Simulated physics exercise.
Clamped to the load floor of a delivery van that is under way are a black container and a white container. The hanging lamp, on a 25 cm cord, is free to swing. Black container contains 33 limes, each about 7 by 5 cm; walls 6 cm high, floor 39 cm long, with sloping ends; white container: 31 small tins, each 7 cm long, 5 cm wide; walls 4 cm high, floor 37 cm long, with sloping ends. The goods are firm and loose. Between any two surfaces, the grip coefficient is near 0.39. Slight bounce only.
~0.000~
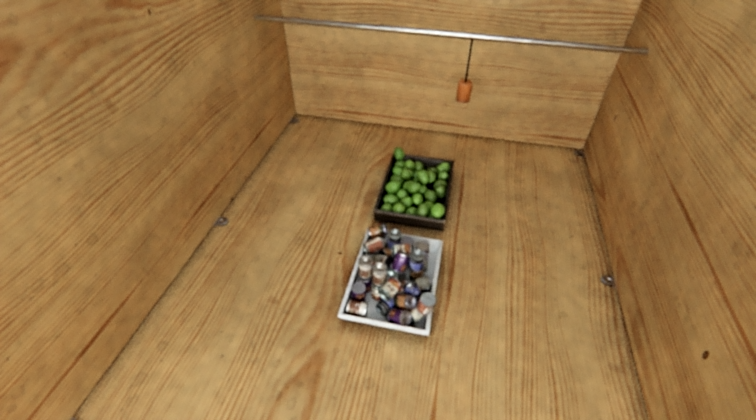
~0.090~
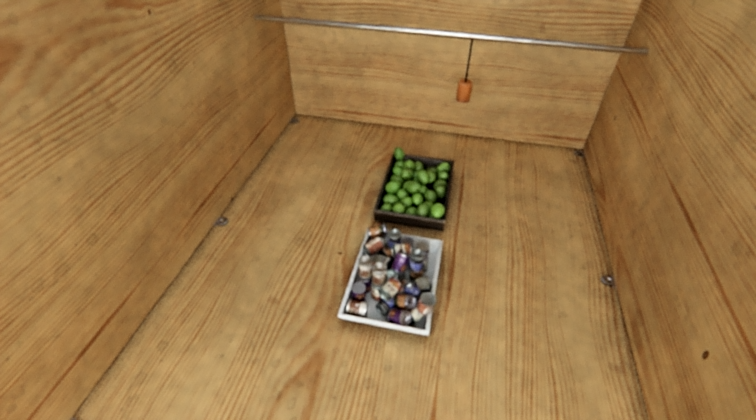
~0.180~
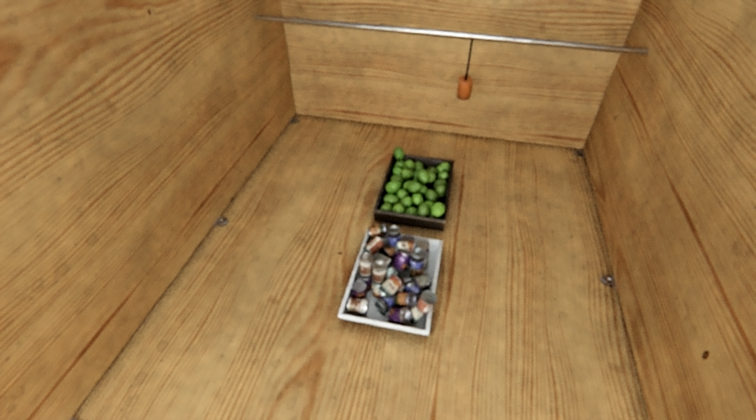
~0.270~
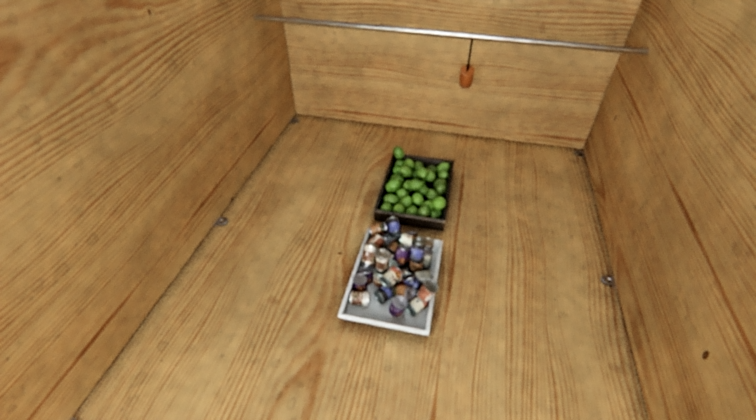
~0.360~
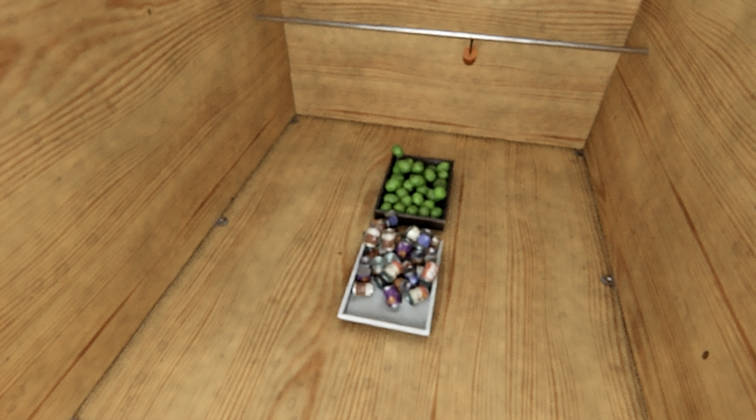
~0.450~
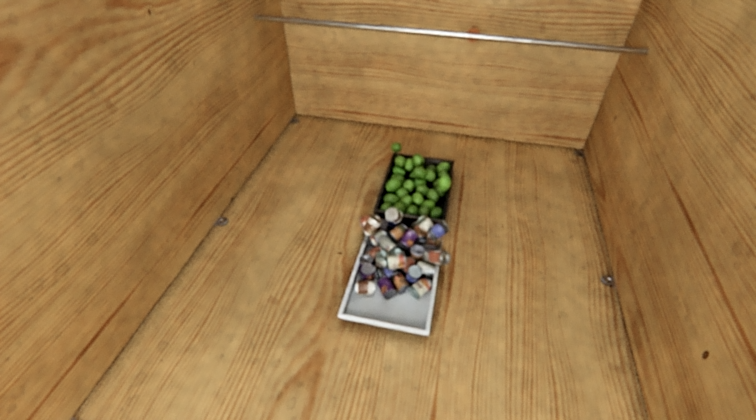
A wooden compartment holds limes and small tins as a hanging orange lamp swings up and tins slide toward the limes.
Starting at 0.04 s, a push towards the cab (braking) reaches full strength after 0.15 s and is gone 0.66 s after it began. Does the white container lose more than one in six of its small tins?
Yes.
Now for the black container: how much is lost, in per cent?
I'd put the black container at some 15 per cent.
After 0.59 s, the black container is down by 3 of 33 and the white container is down by 11 of 31.
After 0.76 s, the black container is down by 5 of 33 and the white container is down by 11 of 31.
After 1.00 s, the black container is down by 5 of 33 and the white container is down by 12 of 31.
When it is over (at 1.30 s), the black container is down by 5 of 33 and the white container is down by 12 of 31. Asked share, 12 of 31, 39 per cent.
